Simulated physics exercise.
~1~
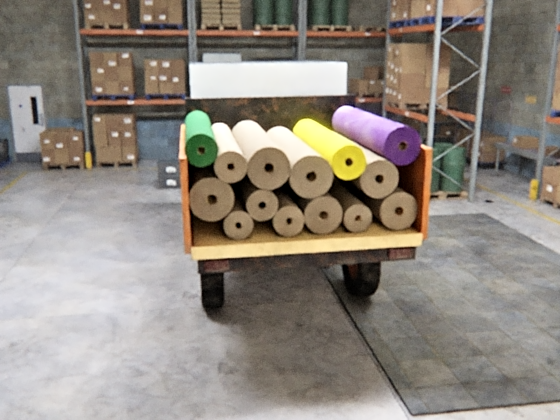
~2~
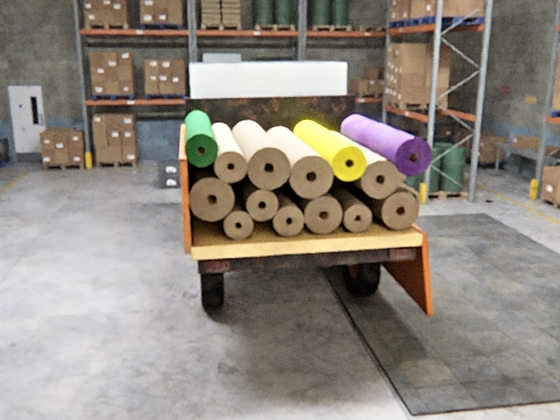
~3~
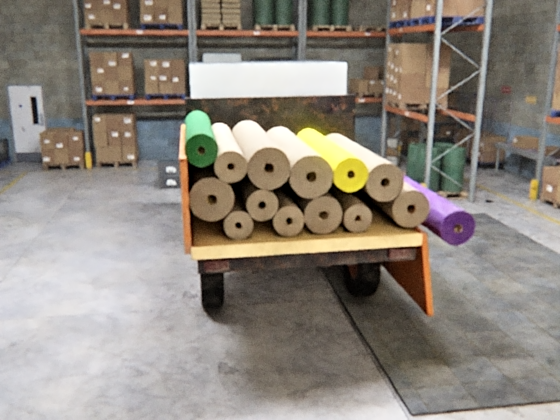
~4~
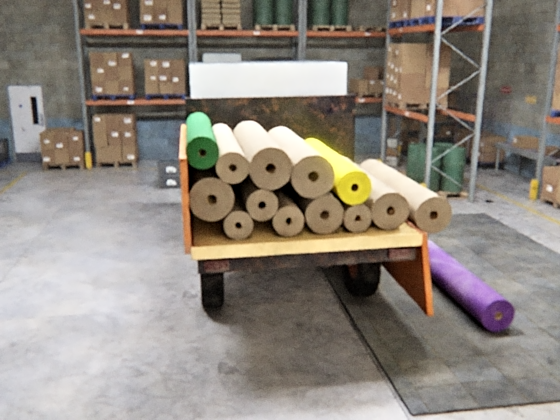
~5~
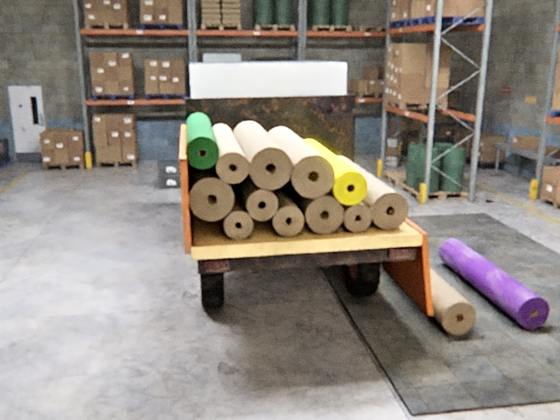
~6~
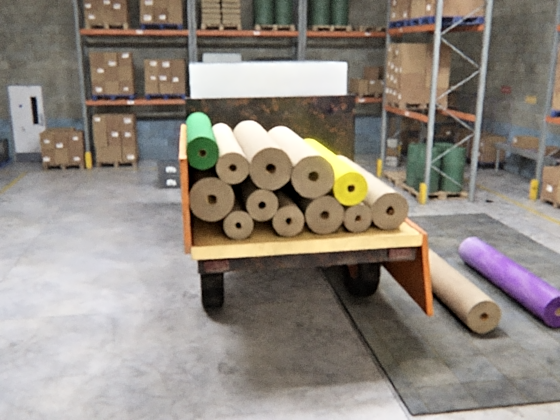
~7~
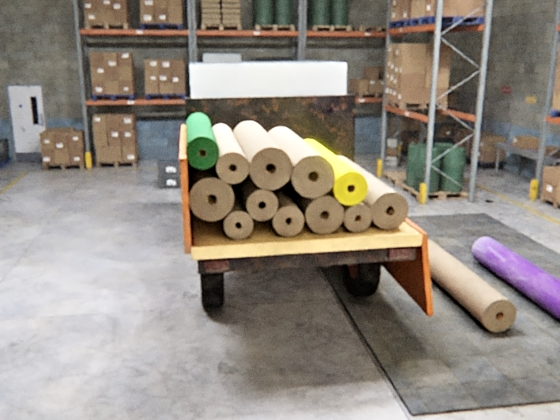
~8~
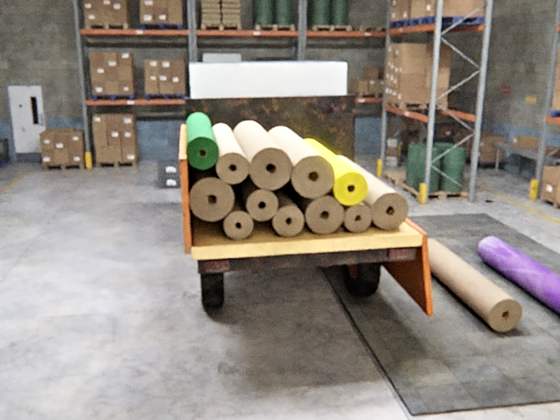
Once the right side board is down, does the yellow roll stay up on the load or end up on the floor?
The yellow roll stays up on the load after shifting a little, and the green one remains on the deck too. The purple roll is the one of the three that falls off.
